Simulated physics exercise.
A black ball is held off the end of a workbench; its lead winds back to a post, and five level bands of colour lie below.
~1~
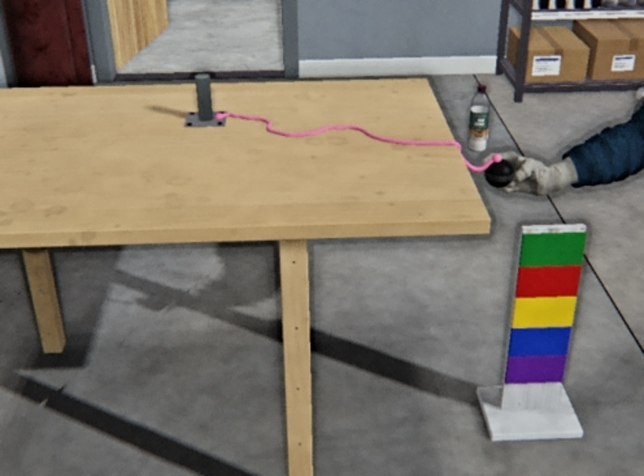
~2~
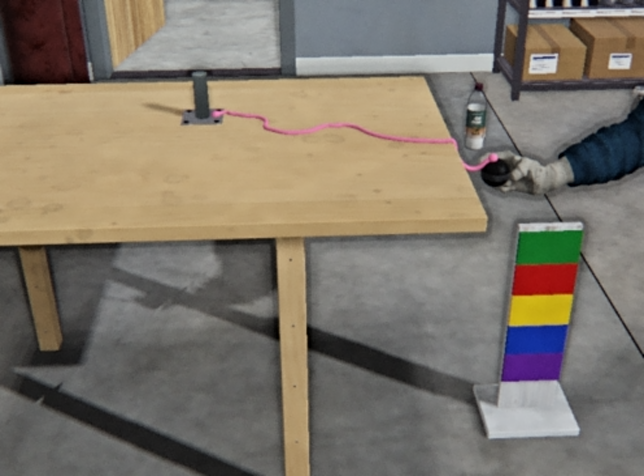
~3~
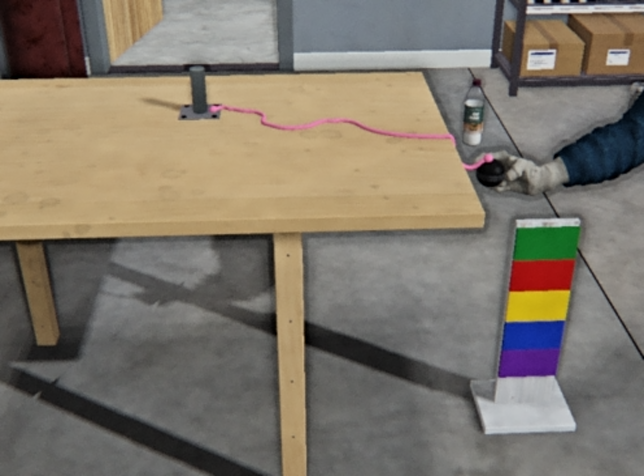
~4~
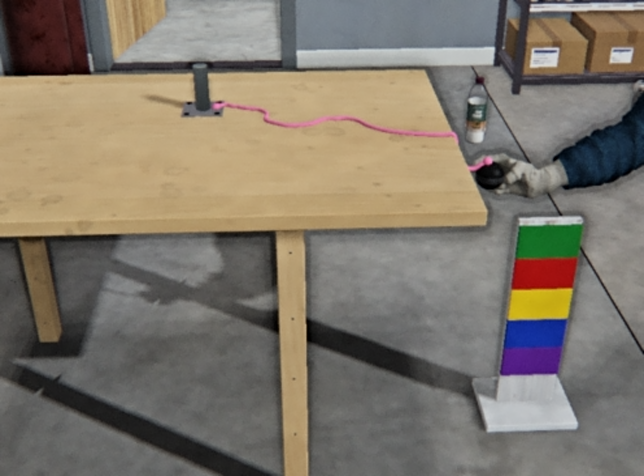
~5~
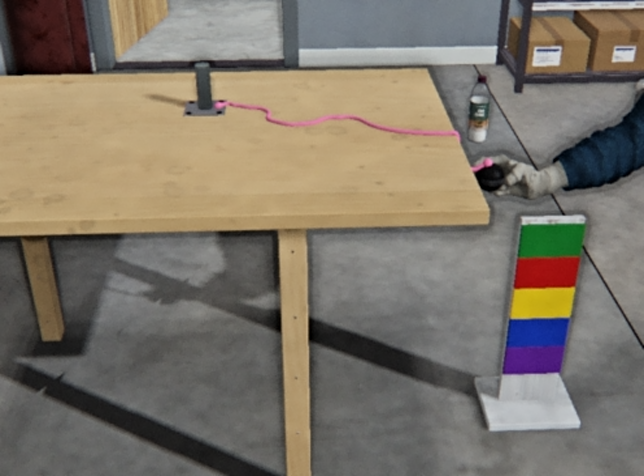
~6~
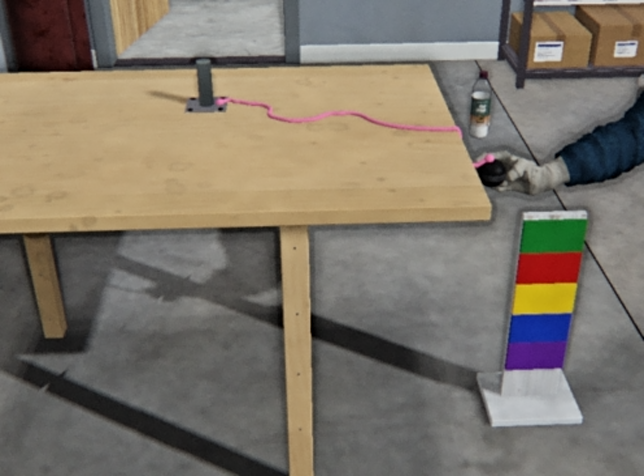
In a workshop, a gloved hand holding a black ball on a pink cord beside a wooden table, nothing moving but slight camera drift.
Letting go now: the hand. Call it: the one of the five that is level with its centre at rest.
My call is green.
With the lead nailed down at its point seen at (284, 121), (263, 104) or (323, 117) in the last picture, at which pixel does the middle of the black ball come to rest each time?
In that order: (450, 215), (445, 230) and (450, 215).
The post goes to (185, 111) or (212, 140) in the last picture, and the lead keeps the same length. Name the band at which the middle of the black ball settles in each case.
In that order: Green; red.
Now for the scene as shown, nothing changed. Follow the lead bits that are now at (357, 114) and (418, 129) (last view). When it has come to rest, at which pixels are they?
The first lands at (394, 116), while the second lands at (453, 134).
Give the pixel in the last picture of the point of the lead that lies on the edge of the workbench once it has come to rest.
Position: Approx. (406, 128).
Early on, ball near (428, 234); level with green.
Midway, ball near (457, 238); level with green.
Finally, ball near (445, 236); level with green. At green.
